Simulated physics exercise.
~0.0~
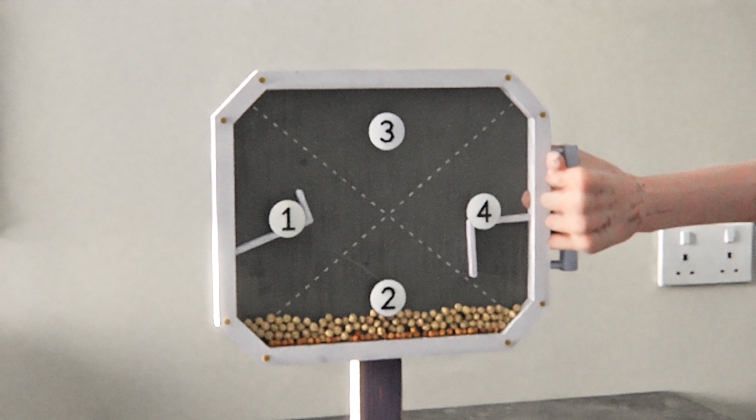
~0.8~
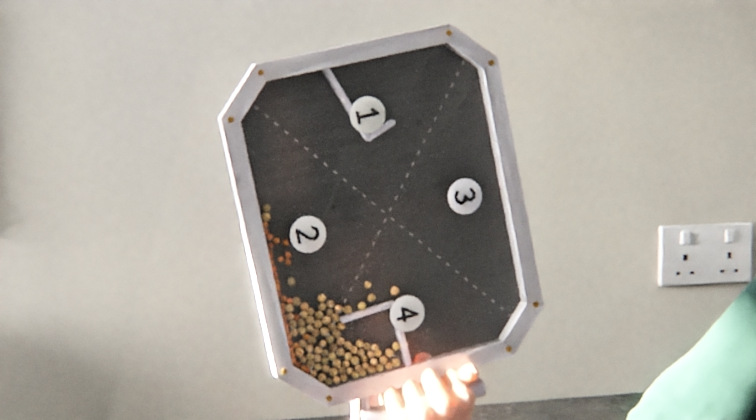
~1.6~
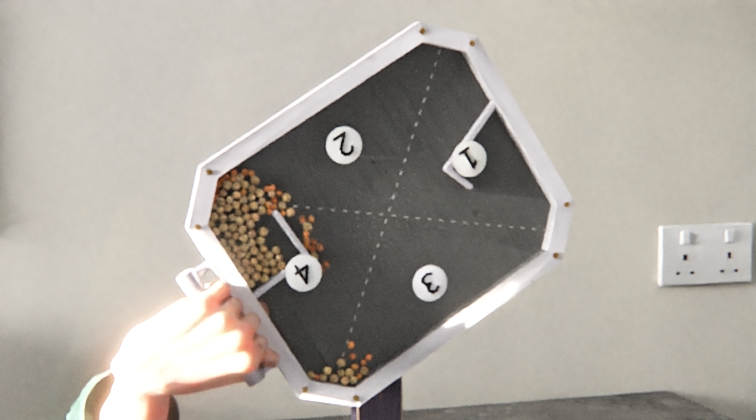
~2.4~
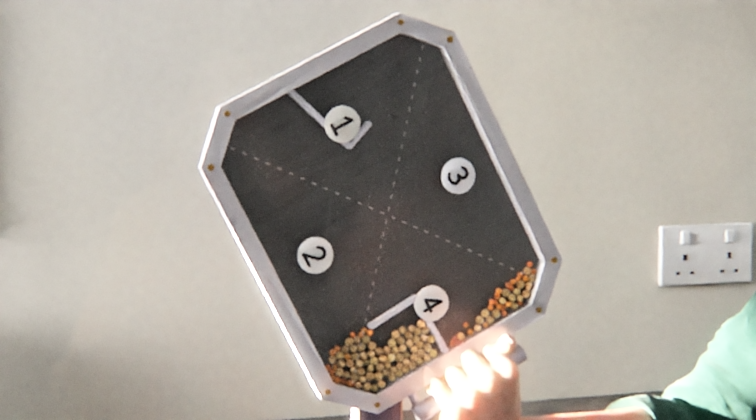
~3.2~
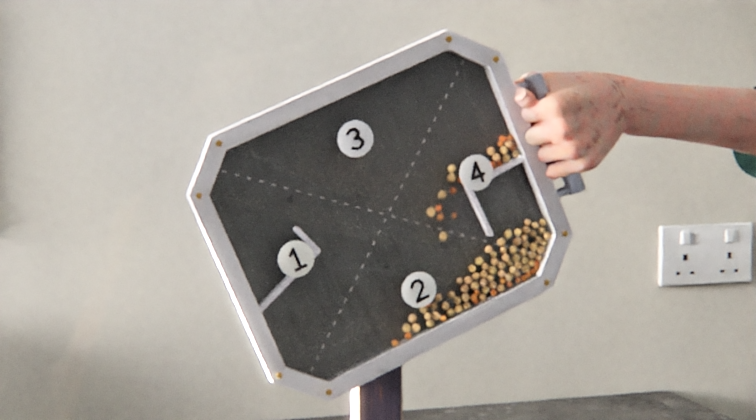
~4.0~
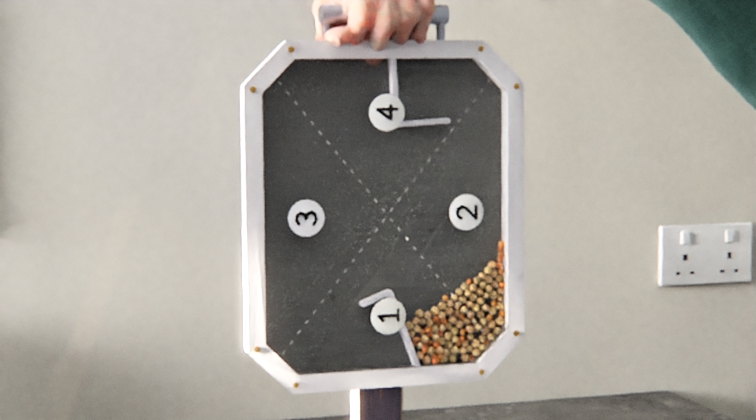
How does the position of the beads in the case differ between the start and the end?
At the start the beads lie in a shallow layer along the bottom, beneath the number two label. At the end they are heaped to the right in the lower right part of the case, between the labels one and two.
